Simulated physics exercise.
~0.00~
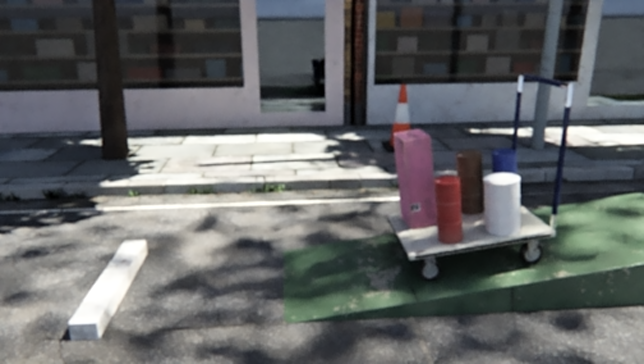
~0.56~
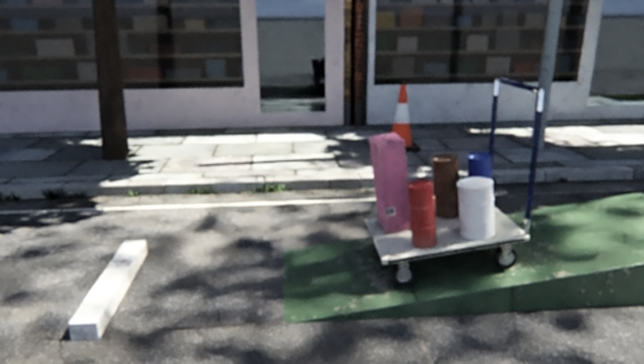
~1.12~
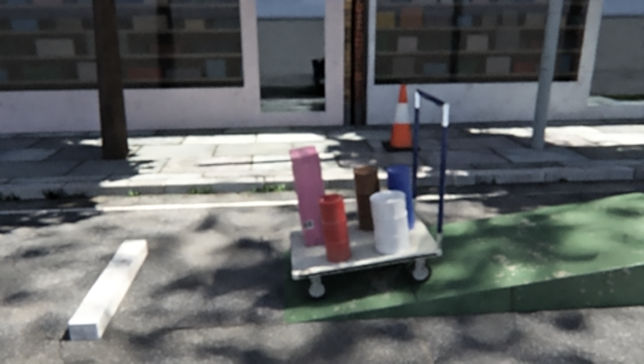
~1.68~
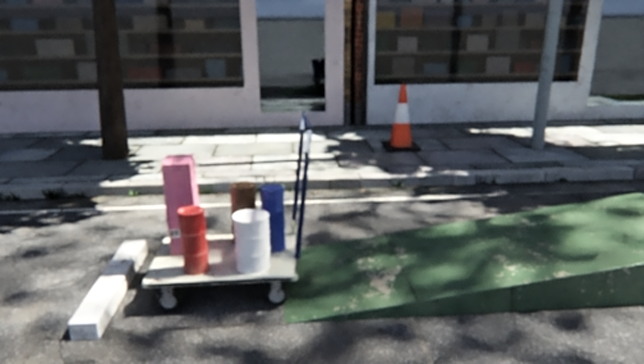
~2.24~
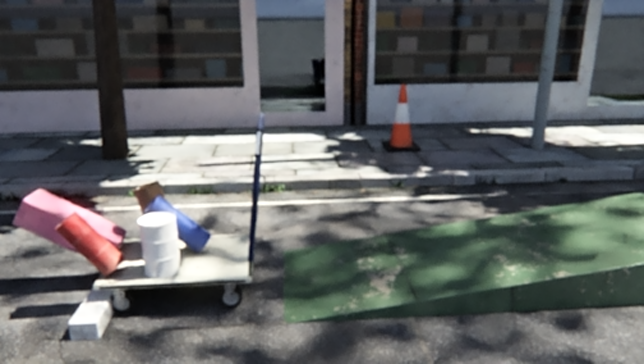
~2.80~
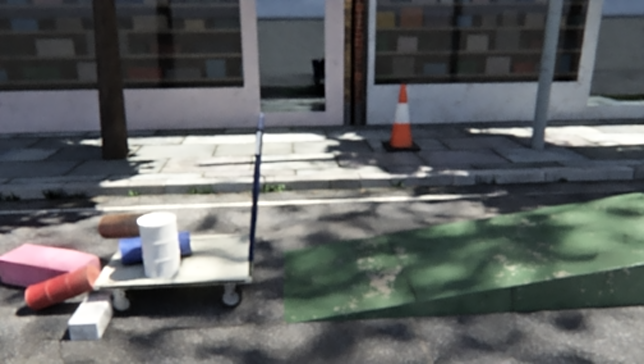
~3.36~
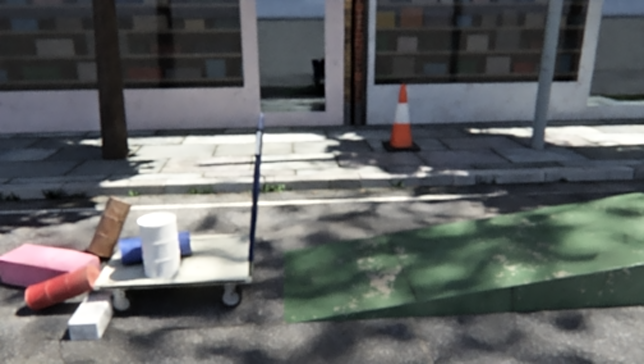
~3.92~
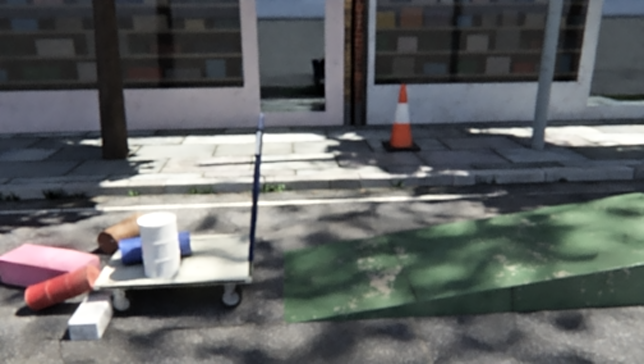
A trolley loaded with a pink box and four canisters rolled left down a green ramp and stopped at a white kerb, where the box, red canister and brown canister toppled off, leaving the blue one lying beside the upright white one.
